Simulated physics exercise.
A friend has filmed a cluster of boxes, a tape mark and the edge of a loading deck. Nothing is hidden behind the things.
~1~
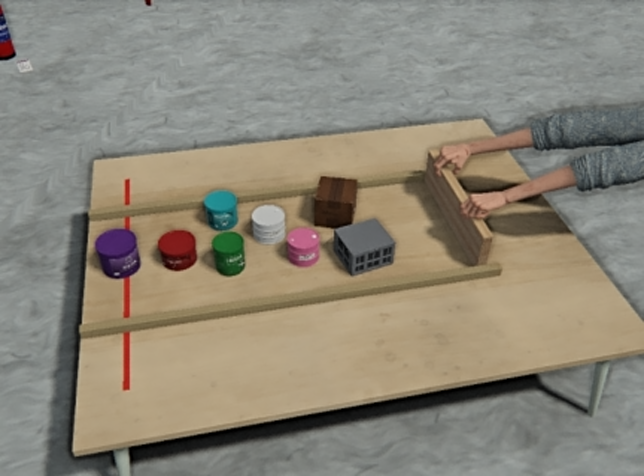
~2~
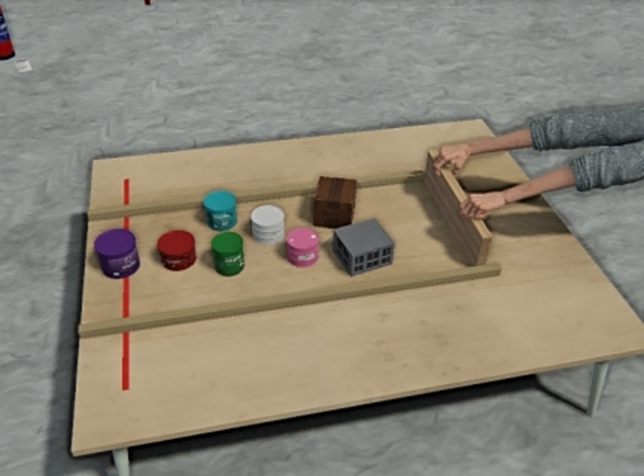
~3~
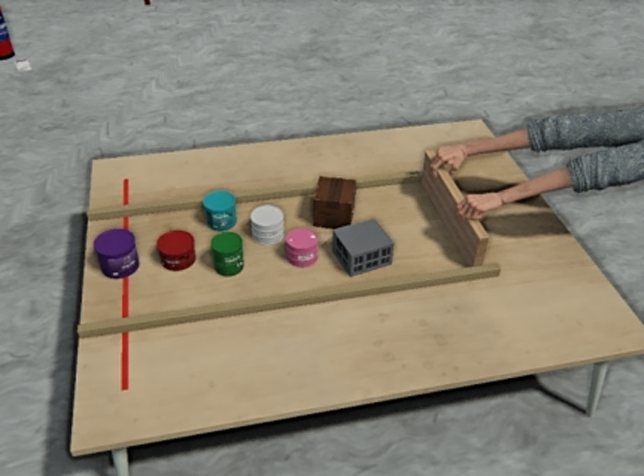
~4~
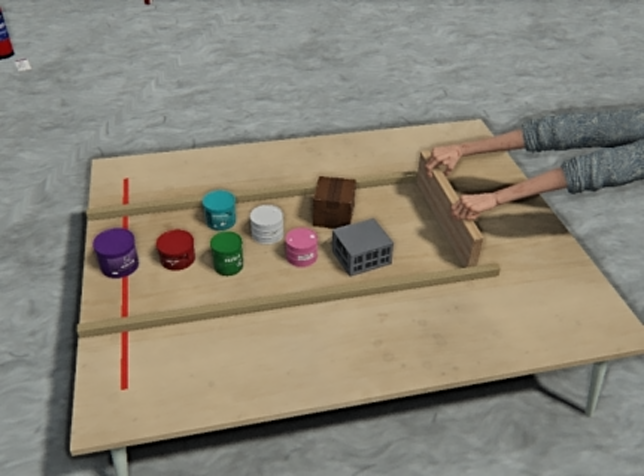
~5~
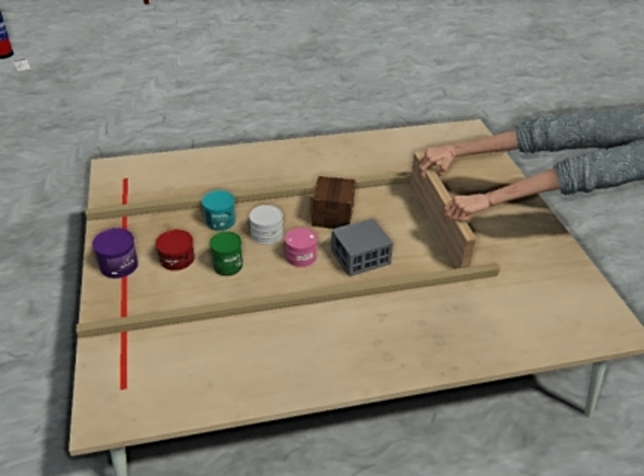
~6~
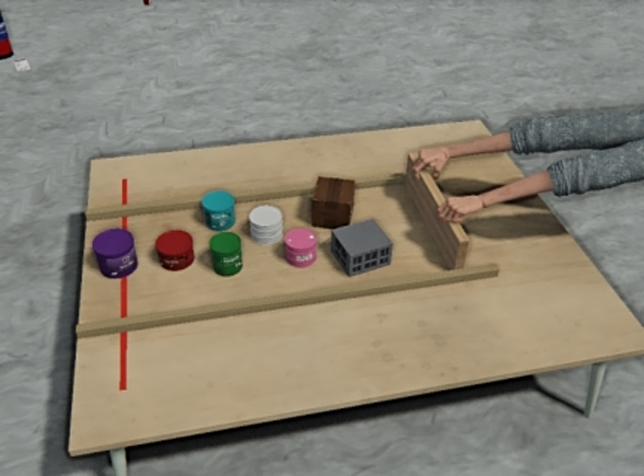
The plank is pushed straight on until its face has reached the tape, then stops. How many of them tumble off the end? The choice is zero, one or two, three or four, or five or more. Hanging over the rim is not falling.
As it turns out, the number that fall off is five or more.
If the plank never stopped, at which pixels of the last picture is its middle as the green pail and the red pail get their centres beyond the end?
About (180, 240), and (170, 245) for the other.
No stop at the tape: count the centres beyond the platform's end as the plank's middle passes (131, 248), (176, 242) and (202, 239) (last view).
Place by place, 6, 2 and 1.
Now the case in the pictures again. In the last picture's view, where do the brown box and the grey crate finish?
The brown box at (101, 235), the grey crate at (96, 280).
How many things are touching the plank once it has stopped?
2 of them.
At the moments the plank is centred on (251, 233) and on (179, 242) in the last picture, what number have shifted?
First 7, then 8.
Soon after, none off yet; purple pail at rest near (116, 254); red pail at rest near (176, 251); turquoise pail at rest near (219, 211).
Then, none off yet; purple pail moved a little near (106, 256); red pail moved about its own width near (146, 254); turquoise pail moved about its own width near (174, 215).
At rest, the number that fall off is five or more; fallen, pink canister, white canister, green pail, turquoise pail, red pail and purple pail.
